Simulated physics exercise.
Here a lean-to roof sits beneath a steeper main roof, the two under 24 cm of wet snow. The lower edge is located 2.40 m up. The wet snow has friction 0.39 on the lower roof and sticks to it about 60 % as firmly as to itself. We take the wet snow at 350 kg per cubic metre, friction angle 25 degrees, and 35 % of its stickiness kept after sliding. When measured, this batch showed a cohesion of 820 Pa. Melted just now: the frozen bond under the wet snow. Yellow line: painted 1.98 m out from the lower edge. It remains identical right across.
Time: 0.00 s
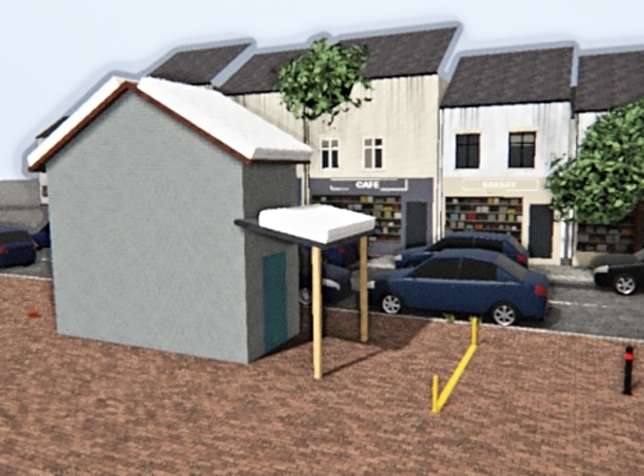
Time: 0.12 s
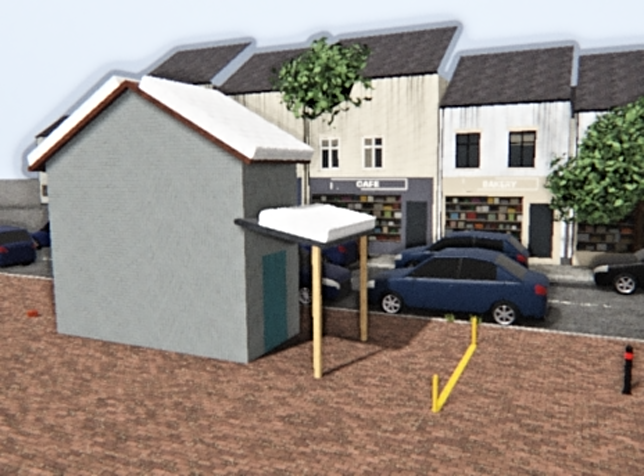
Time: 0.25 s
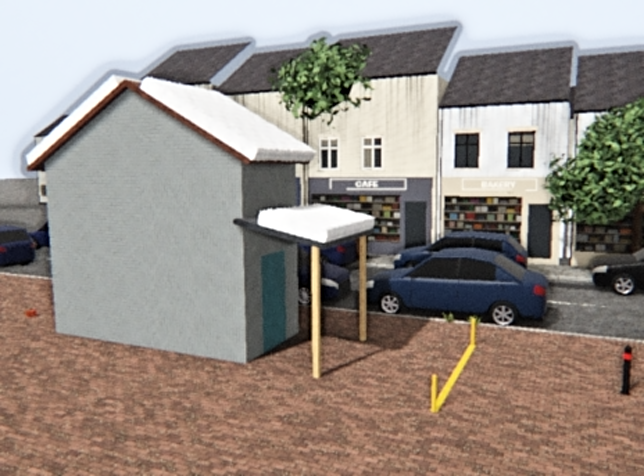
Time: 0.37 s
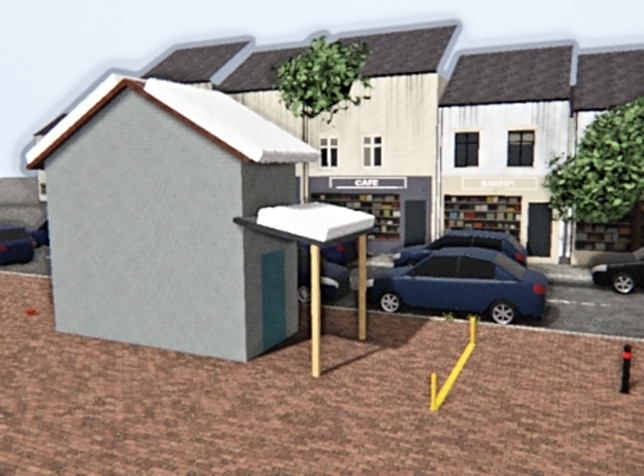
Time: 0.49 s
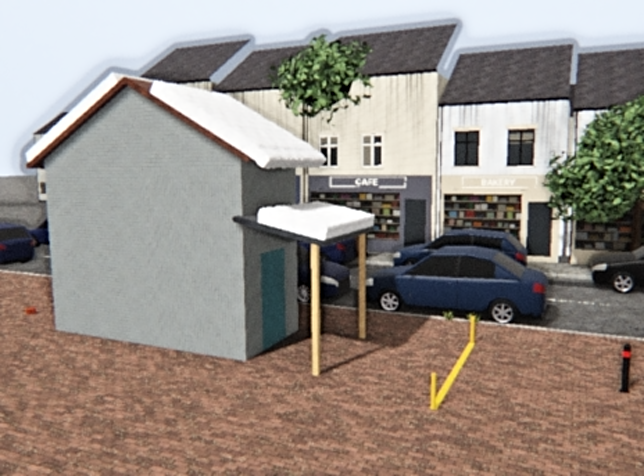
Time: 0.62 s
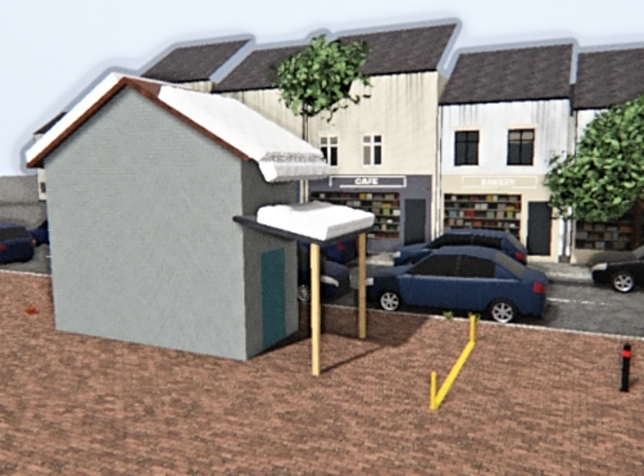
Thick snow sliding slowly down a small grey building's roof, its front edge cracking and drooping over the lower snow-covered porch roof.
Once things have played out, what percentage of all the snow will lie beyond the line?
About 28 %.
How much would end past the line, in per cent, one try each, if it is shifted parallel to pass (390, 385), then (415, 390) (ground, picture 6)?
The first line gives 55 in a hundred and the second 40 in a hundred.
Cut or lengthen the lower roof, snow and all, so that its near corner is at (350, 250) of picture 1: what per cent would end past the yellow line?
I'd put it at around 20 percent.
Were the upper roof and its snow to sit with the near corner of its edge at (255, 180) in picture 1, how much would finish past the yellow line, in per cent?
Share past the line: About 8 %.
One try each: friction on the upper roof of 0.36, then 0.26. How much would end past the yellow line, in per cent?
Try 1: 3 %; try 2: 20 %.
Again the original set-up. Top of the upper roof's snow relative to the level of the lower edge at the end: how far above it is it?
0.6 m, give or take.
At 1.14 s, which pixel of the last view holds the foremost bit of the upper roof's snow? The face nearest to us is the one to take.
Near (323, 220).
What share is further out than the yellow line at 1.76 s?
0 percent.
After 1.14 s, none is below the lower edge and 0 % is past the line.
After 1.76 s, 34 % is below the lower edge and 0 % is past the line.
After 2.38 s, 69 % is below the lower edge and 26 % is past the line.
After 3.00 s, 69 % is below the lower edge and 28 % is past the line.
After 3.20 s, at the end, 69 % is below the lower edge and 28 % is past the line.
